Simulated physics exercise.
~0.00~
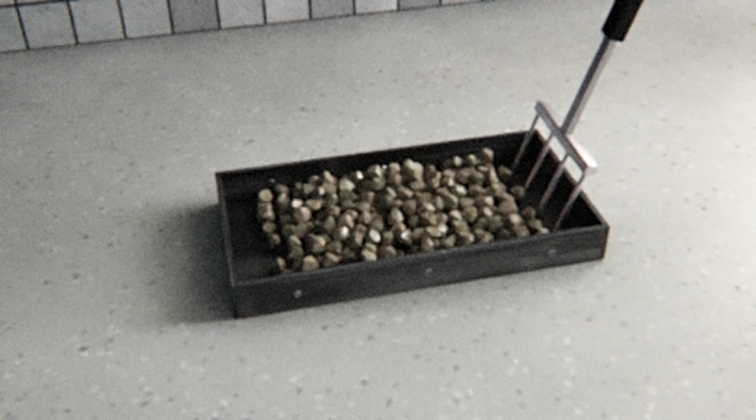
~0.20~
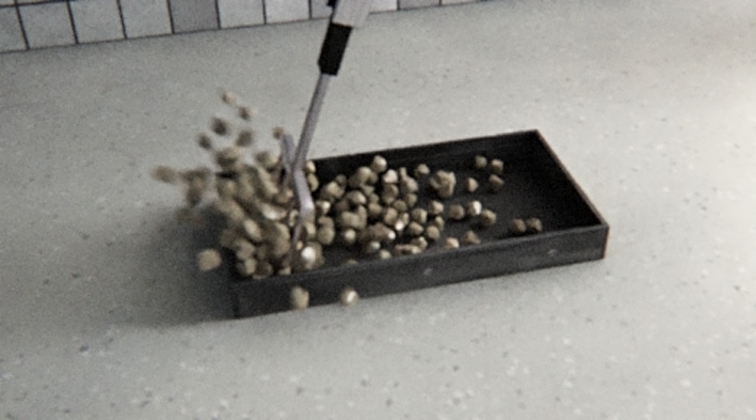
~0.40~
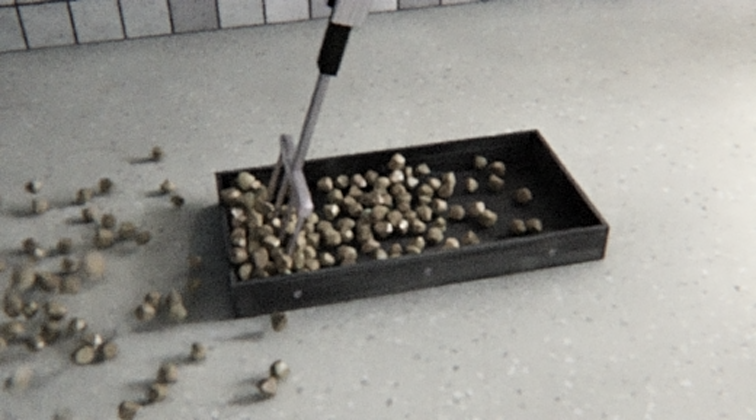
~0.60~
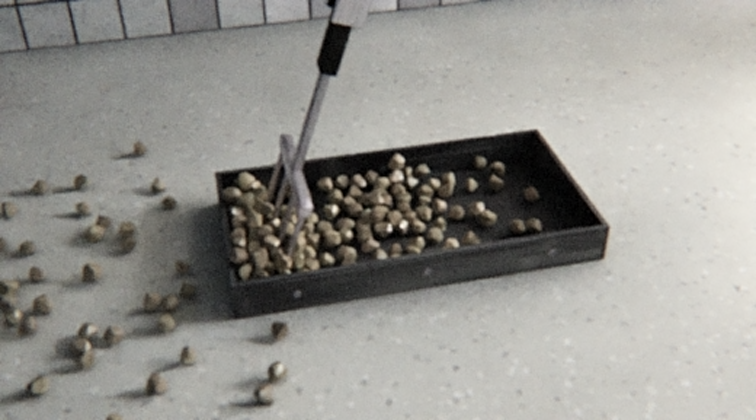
A metal comb with a black-sleeved handle stands in the right end of a shallow black tray, seen from above at an angle on a speckled grey table top with a tiled edge behind. Small brownish pebbles fill most of the tray. The comb sweeps left, pushing the pebbles into the left end, where many burst upward and spill over the wall. It stops near that end as the thrown pebbles scatter across the table. Finally, the comb rests among the heaped pebbles, the tray's right end is nearly bare, and a large share lies strewn at left.
